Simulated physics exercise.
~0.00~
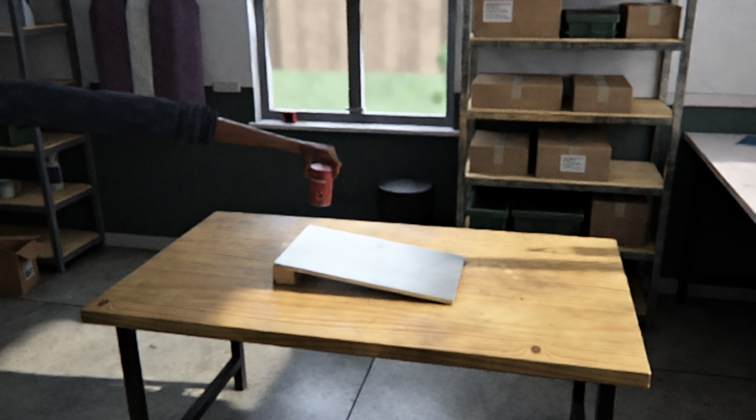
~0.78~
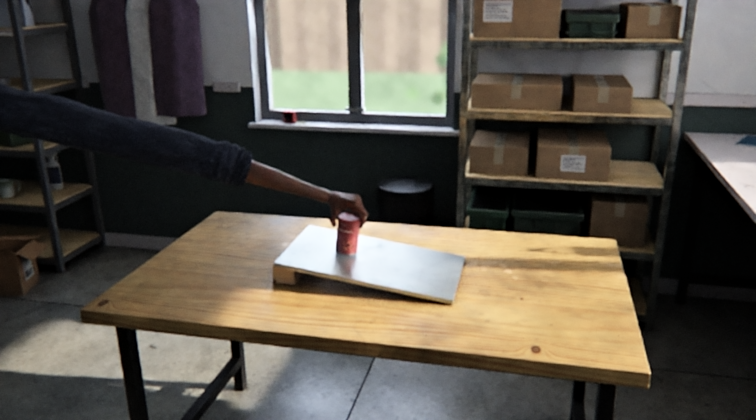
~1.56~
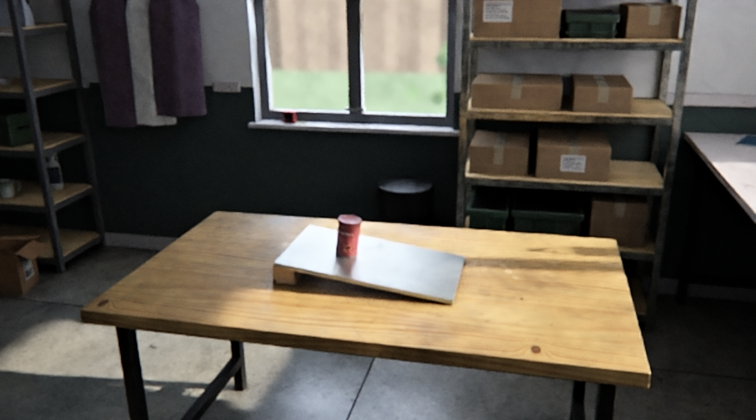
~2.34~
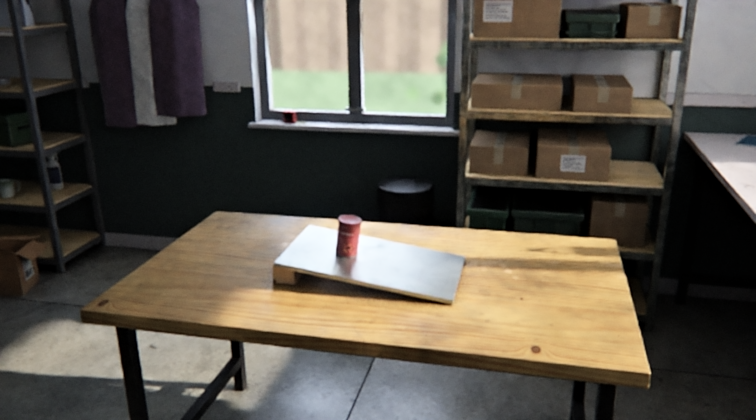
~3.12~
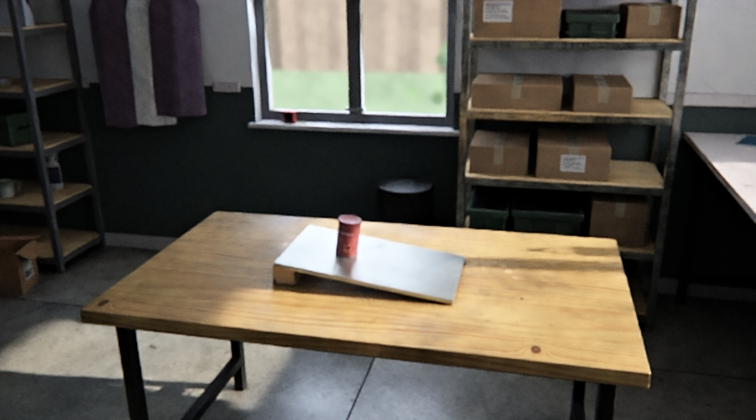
In a storage room with shelves of boxes, a person's hand lowered a red tin onto a tilted board resting on a block on a wooden table, then let go and drew away, and the tin stayed upright where it was placed.
